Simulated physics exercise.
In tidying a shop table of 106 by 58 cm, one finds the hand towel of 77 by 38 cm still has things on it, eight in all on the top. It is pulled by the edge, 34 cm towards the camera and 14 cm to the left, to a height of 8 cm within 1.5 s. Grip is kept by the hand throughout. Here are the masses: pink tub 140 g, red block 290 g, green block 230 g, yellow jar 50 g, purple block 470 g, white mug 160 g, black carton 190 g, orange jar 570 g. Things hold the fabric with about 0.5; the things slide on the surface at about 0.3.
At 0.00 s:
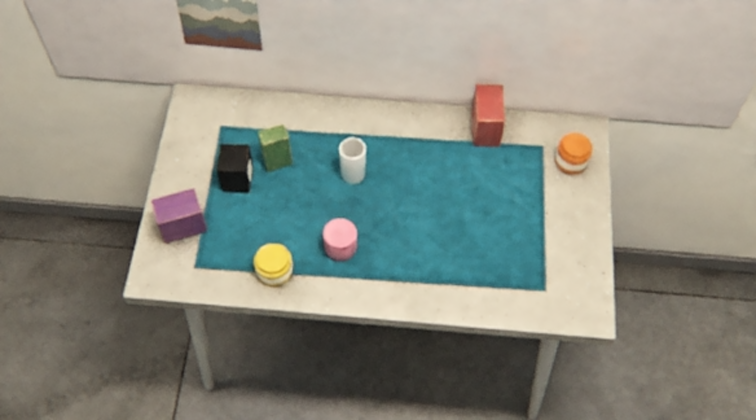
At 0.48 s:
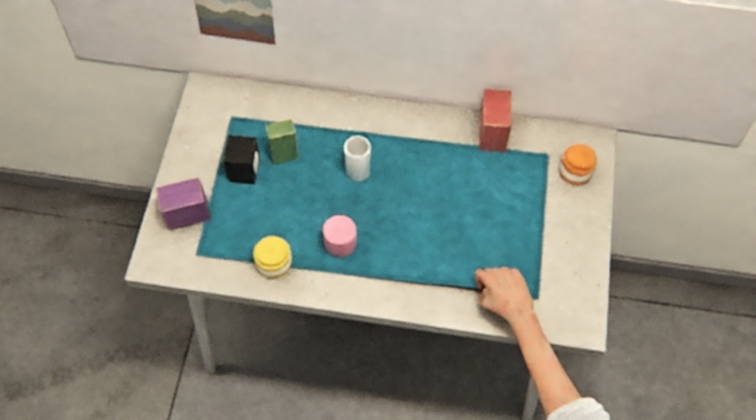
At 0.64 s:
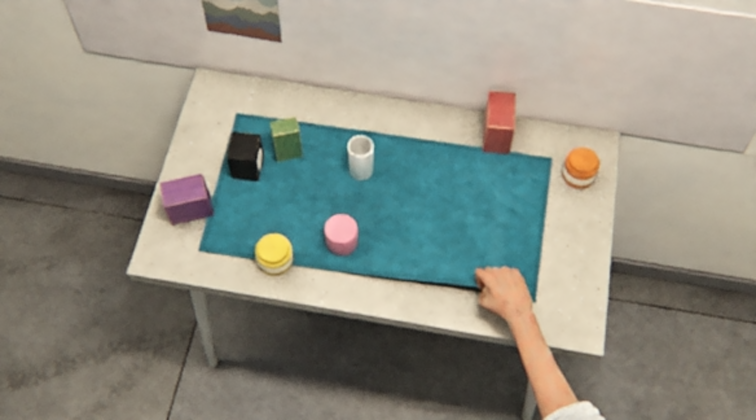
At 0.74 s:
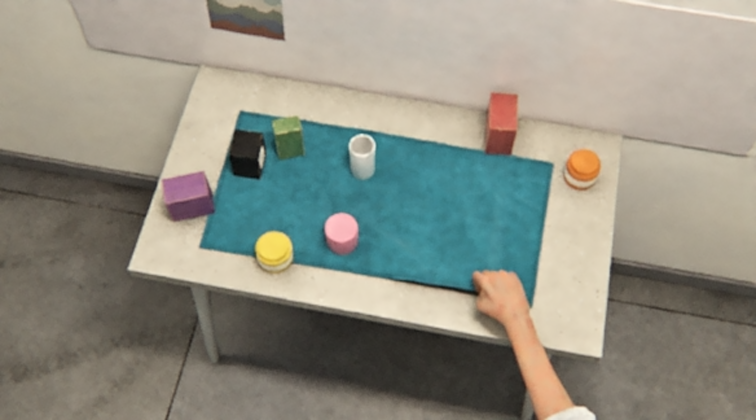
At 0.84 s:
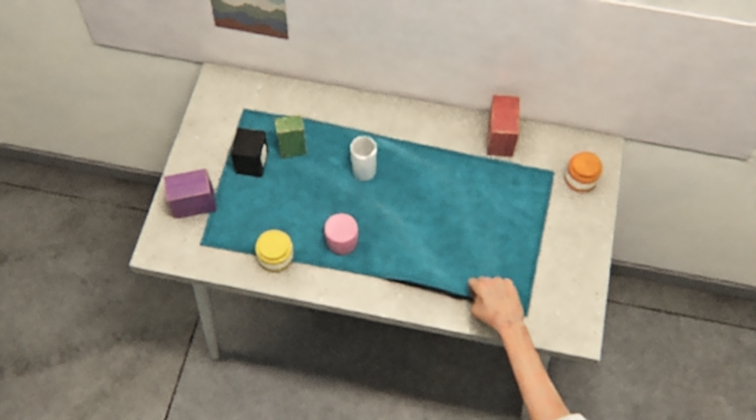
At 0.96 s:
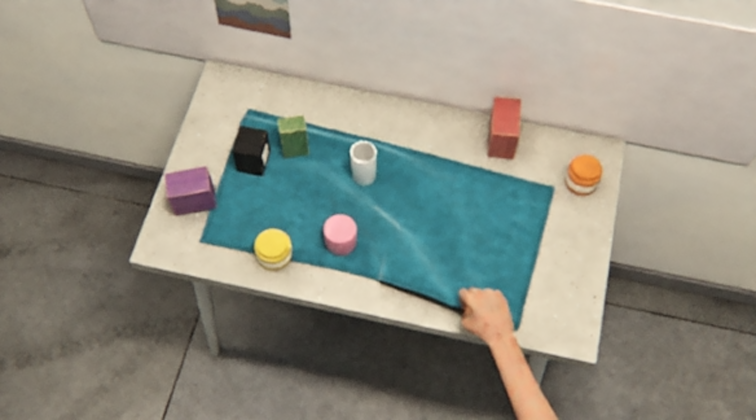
A hand gripped the front right edge of a teal cloth on a table and tugged it slightly toward the front, wrinkling it, while the mug, tubs and small boxes barely shifted.
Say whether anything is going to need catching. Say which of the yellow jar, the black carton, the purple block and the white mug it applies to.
Result: Yellow jar: Off; black carton: On; purple block: On; white mug: On.
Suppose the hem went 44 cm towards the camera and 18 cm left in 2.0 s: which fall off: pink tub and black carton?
Outcome: Pink tub leaves the top; black carton is still there.
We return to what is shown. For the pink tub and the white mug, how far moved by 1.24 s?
Roughly pink tub 4 cm and white mug 8 cm.
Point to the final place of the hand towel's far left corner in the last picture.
(303, 145).
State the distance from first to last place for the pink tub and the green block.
Pink tub: 20 cm; green block: 20 cm.
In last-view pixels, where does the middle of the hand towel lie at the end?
I'd point to about (356, 297).
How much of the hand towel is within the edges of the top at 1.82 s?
Roughly 65% of it.
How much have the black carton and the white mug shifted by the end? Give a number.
The black carton ends 10 cm from where it began, and the white mug ends 25 cm from where it began.
By 1.2 s, 95 % of the hand towel is still over the top; white mug 7 cm off its start, yellow jar 3 cm off its start, black carton 2 cm off its start.
By 1.5 s, 80 % of the hand towel is still over the top; white mug 15 cm off its start, yellow jar 6 cm off its start, black carton 5 cm off its start.
By 1.8 s, 65 % of the hand towel is still over the top; white mug 22 cm off its start at (363, 229), yellow jar 11 cm off its start at (236, 272), black carton 9 cm off its start at (272, 166).
By 2.1 s, 55 % of the hand towel is still over the top; white mug 25 cm off its start, yellow jar over the edge, black carton 11 cm off its start.
By 3.7 s, 55 % of the hand towel is still over the top; yellow jar over the edge, white mug 26 cm off its start at (363, 246), black carton 11 cm off its start at (274, 177), purple block 2 cm off its start at (193, 188).
